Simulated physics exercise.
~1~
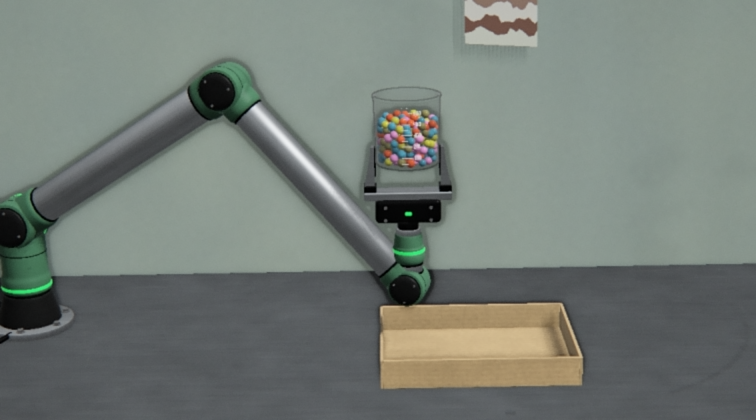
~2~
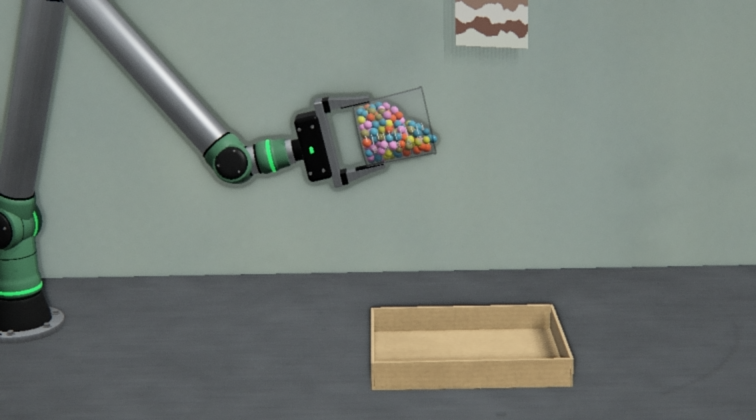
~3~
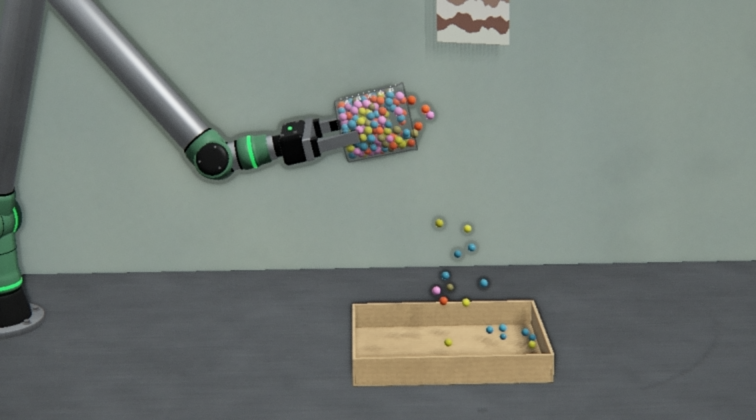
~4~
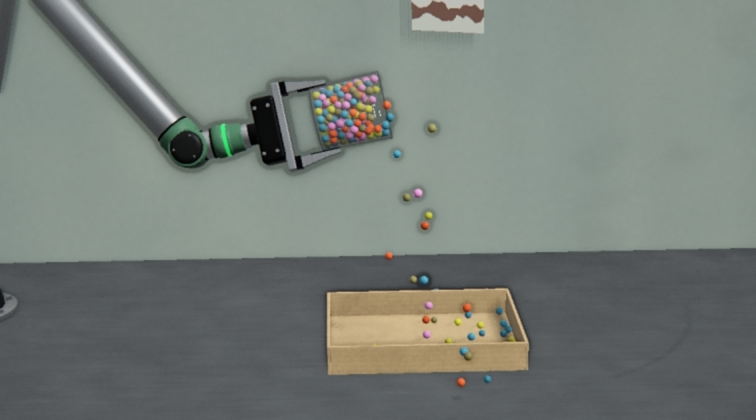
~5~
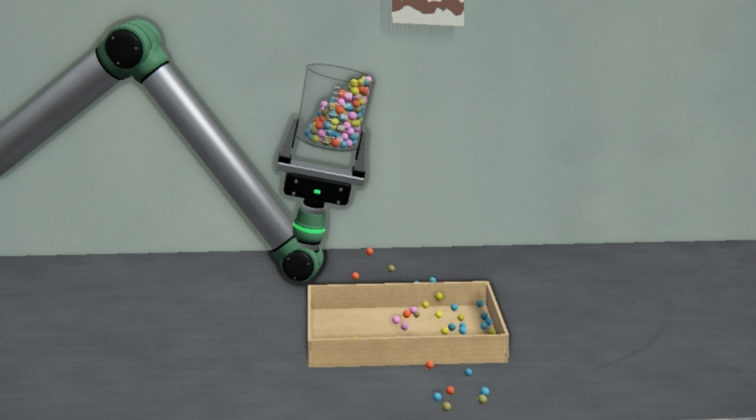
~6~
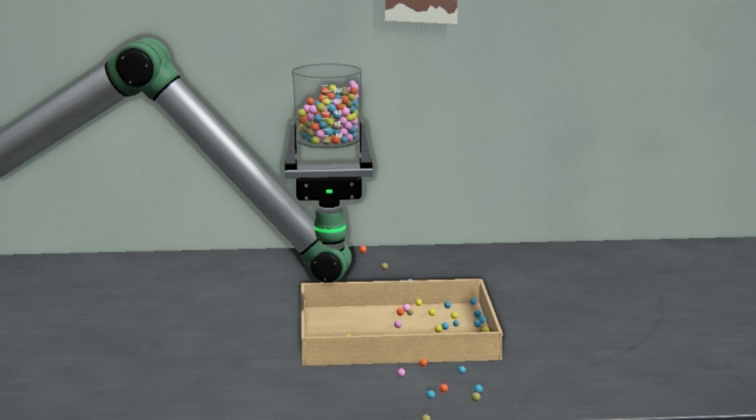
Robot arm tipping a clear beaker of colourful round sweets, spilling some into and around a wooden tray, then righting it mostly full.
